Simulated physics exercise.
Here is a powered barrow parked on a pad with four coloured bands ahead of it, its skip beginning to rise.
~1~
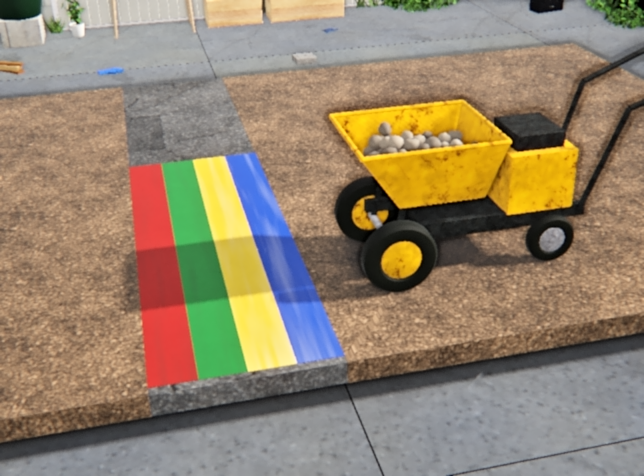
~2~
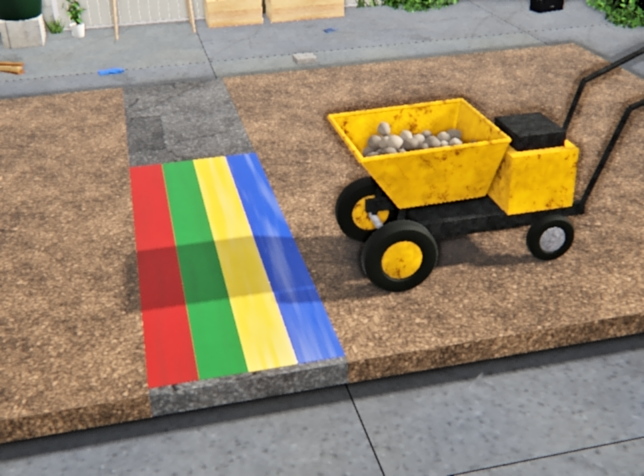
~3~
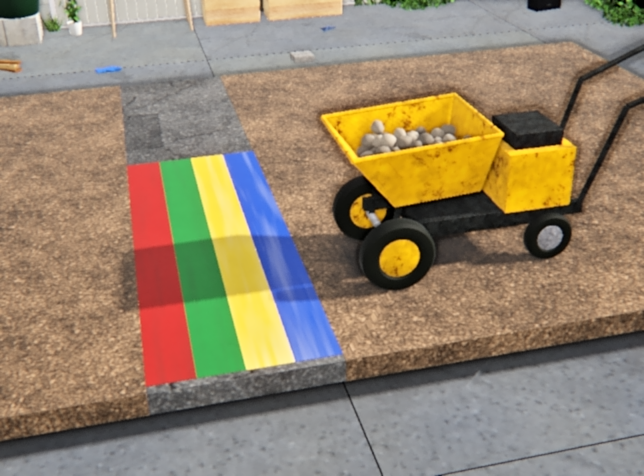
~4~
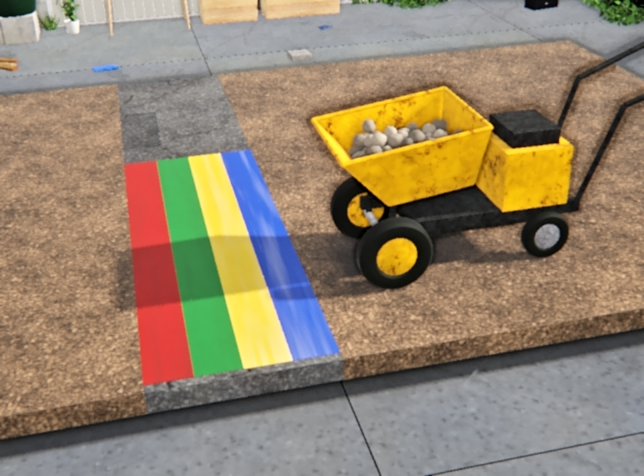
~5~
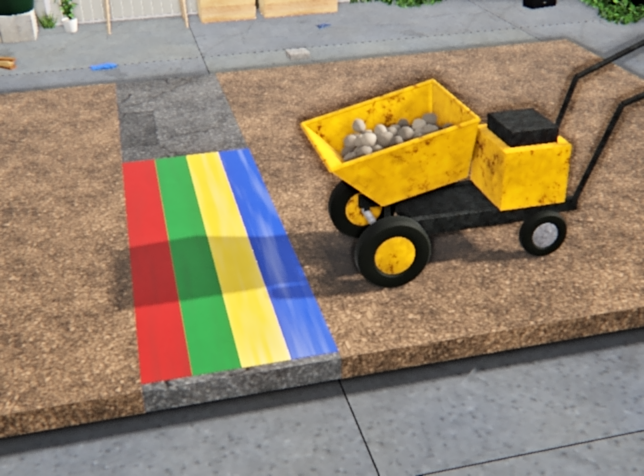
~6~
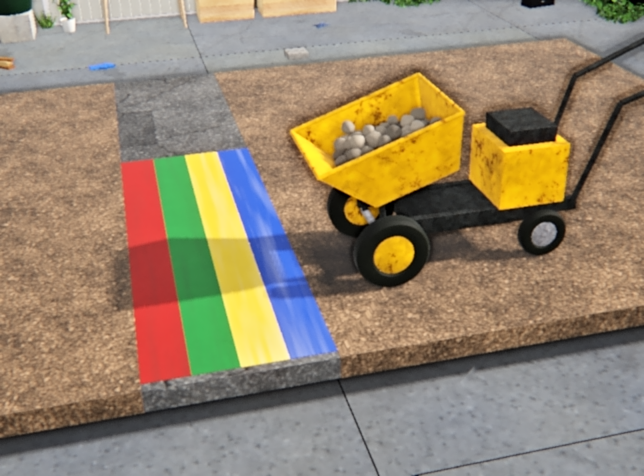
A yellow powered barrow loaded with grey pebbles stood to the right of red, green, yellow and blue stripes, and its skip, level at first, slowly tilted forward toward the left.
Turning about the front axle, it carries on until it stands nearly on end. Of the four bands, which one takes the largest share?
Yellow.
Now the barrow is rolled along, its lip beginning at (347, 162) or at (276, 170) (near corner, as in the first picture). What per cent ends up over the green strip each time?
The first spot gives roughly 40 %; the second gives roughly 10 %.
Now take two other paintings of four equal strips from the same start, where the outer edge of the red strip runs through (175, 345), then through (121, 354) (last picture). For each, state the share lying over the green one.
The first case gives around 30 %, the second around 20 %.
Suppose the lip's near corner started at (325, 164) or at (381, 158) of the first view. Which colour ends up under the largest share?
The green strip first, the strip in yellow second.
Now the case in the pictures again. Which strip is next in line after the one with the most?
Next in line comes the green strip.
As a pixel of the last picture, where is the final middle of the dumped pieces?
About pixel (227, 275).
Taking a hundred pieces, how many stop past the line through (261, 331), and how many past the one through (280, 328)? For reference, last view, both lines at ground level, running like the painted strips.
Close to 60 and 80 per cent respectively.
Soon after the last picture, skip tipped steeply; all in the skip.
A little later, skip tipped right over; most in the skip; a small part over the yellow strip; a stray few over the green strip.
Later still, skip tipped right over; about a quarter in the skip; a small part over the blue strip; about half over the yellow strip; about a quarter over the green strip; a stray few over the red strip; a stray few off the paint.
At rest, skip tipped right over; about a quarter in the skip; a small part over the blue strip; about half over the yellow strip; about a quarter over the green strip; a stray few over the red strip; a stray few off the paint.
